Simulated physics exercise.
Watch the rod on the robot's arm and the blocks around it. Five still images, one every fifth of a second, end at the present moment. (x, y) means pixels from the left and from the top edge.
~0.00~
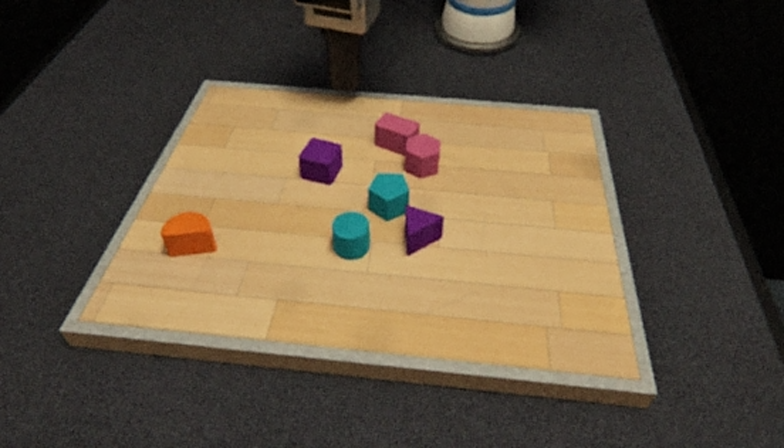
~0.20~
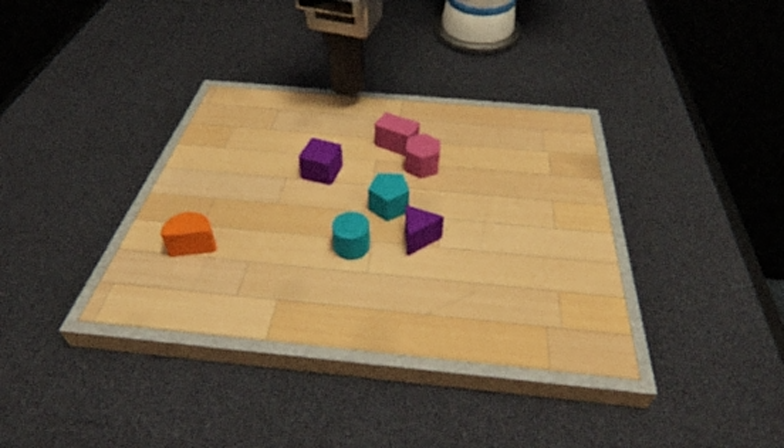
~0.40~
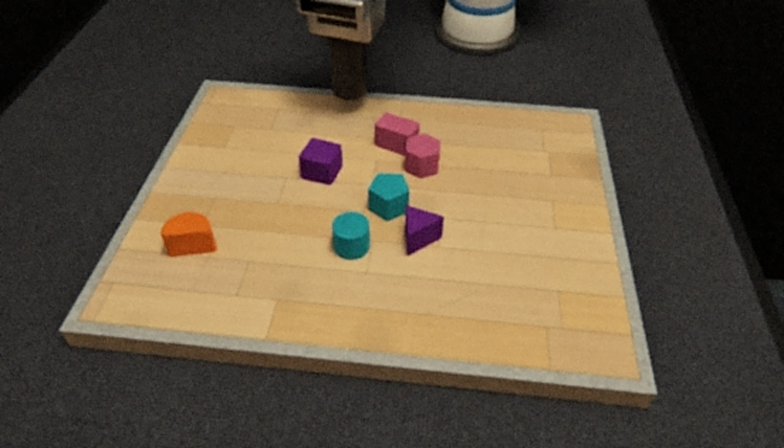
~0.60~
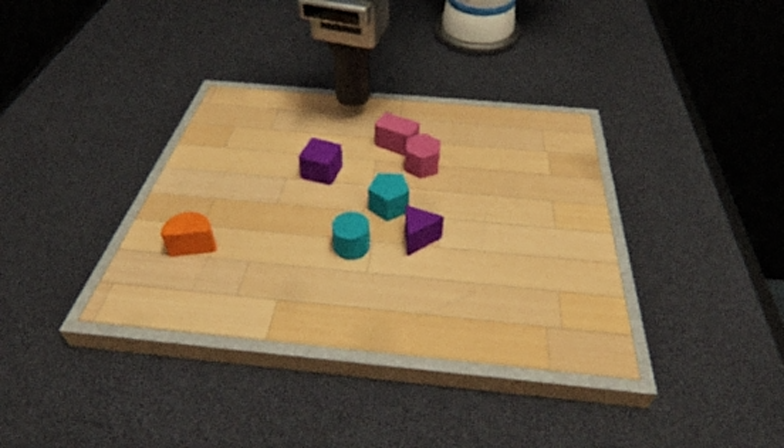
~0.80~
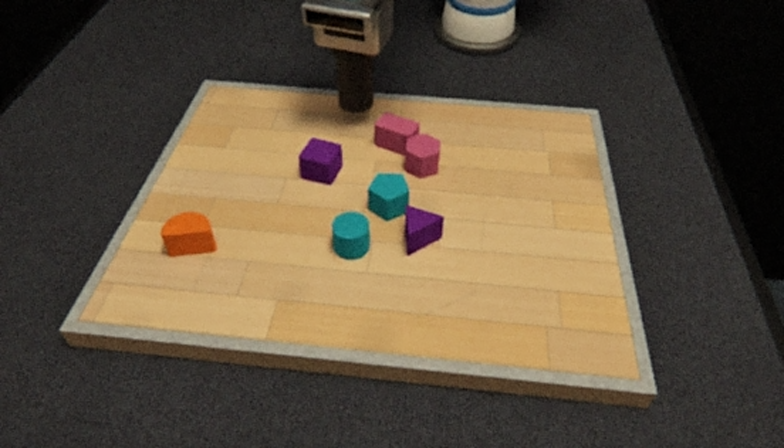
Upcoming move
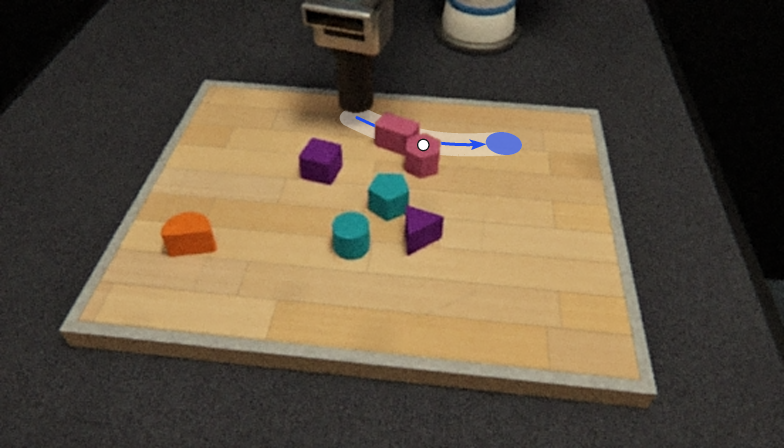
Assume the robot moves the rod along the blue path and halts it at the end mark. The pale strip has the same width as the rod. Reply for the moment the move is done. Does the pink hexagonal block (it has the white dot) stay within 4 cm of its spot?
In short: No.
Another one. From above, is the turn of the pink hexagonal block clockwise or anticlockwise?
Top view: Counterclockwise.
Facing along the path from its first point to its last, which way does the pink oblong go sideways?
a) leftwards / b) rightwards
That would be b.
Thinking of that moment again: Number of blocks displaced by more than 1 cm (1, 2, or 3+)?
When the path ends, I think you'll find two blocks out of place by more than 1 cm.
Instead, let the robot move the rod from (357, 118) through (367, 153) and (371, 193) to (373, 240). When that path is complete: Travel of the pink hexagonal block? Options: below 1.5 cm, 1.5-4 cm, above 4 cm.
The answer is under 1.5 cm.
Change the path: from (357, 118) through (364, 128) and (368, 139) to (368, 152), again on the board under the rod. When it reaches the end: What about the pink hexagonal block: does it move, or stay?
Gets moved.
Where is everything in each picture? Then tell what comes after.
Rod tip (346, 82); block tops, pink oblong (398, 124); pink hexagonal block (423, 145), in the first frame.
Rod (348, 86); blocks unchanged, in the second frame.
Rod (350, 91); blocks unchanged, in the third frame.
Rod (353, 96); blocks unchanged, in the fourth frame.
Rod (356, 103); pink oblong (398, 124); pink hexagonal block (423, 145), in the fifth frame.
Path on the board, from (357, 118) over (400, 135) and (451, 144) to (504, 143); the dot is on the pink hexagonal block.
On the path given first. One third of the way, rod (400, 120); pink oblong (415, 137), turned 30° clockwise; pink hexagonal block (434, 160), turned 20° anticlockwise.
Two thirds of the way, rod (453, 129); pink oblong (429, 145), turned 75° clockwise; pink hexagonal block (438, 172), turned 30° anticlockwise.
At the end, rod (507, 129); pink oblong (429, 145), turned 75° clockwise; pink hexagonal block (438, 172), turned 30° anticlockwise.
